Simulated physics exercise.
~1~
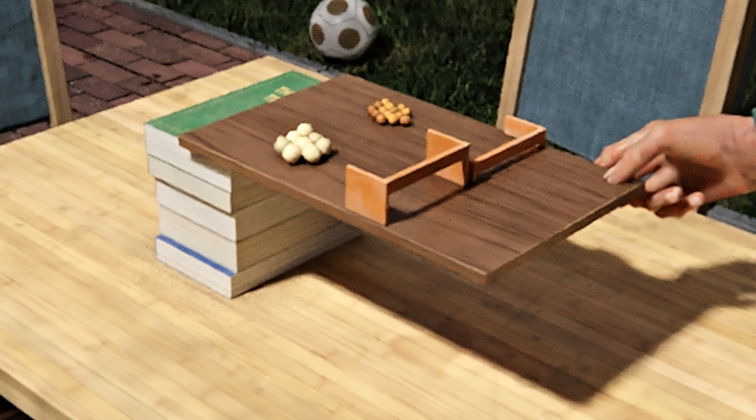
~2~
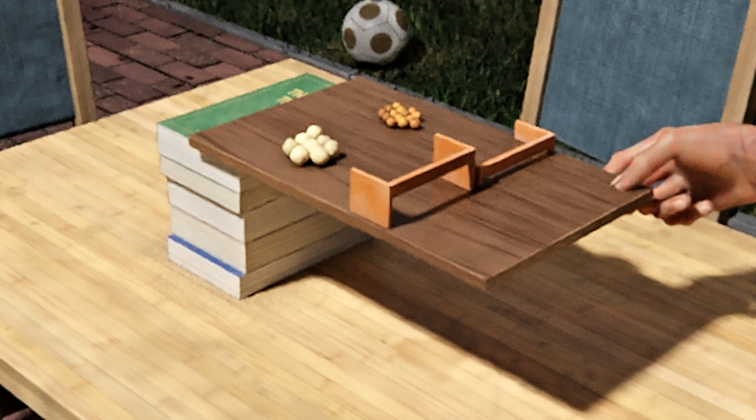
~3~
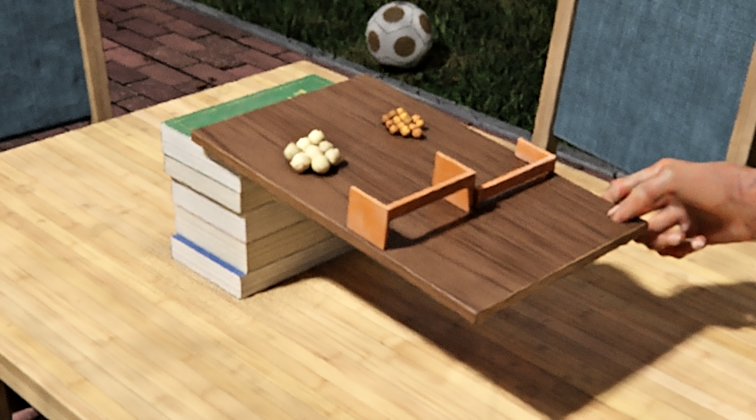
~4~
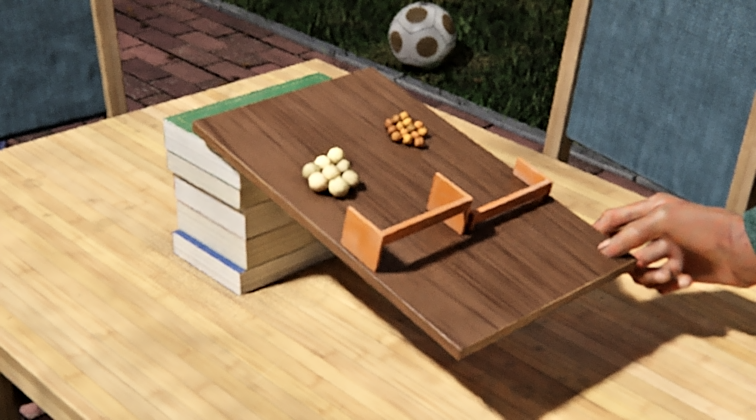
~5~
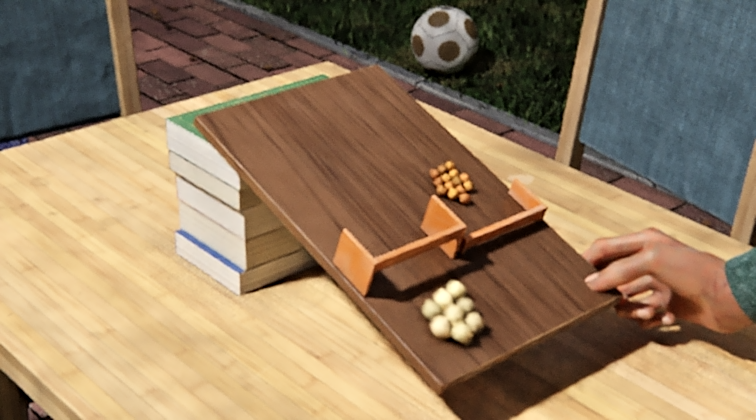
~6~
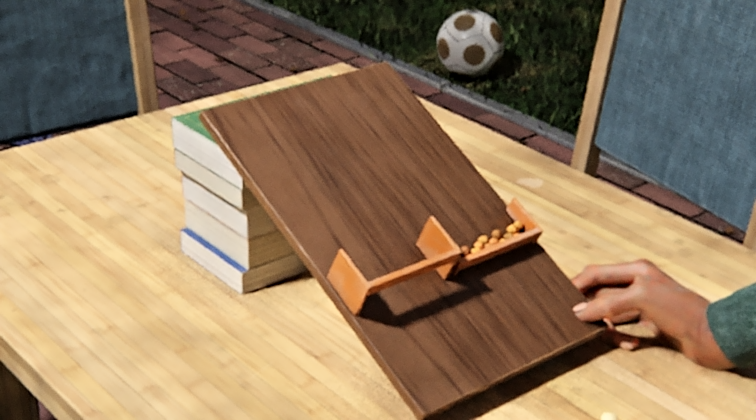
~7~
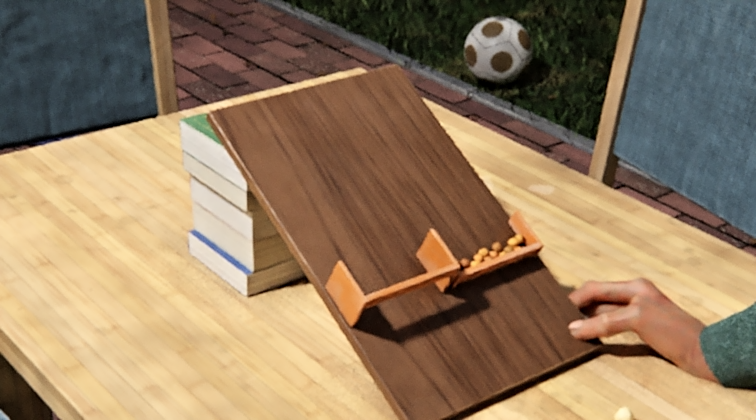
Garden table, a hand lowering a book-propped board, pale balls slipping under an orange gate, smaller orange ones stopping at another.
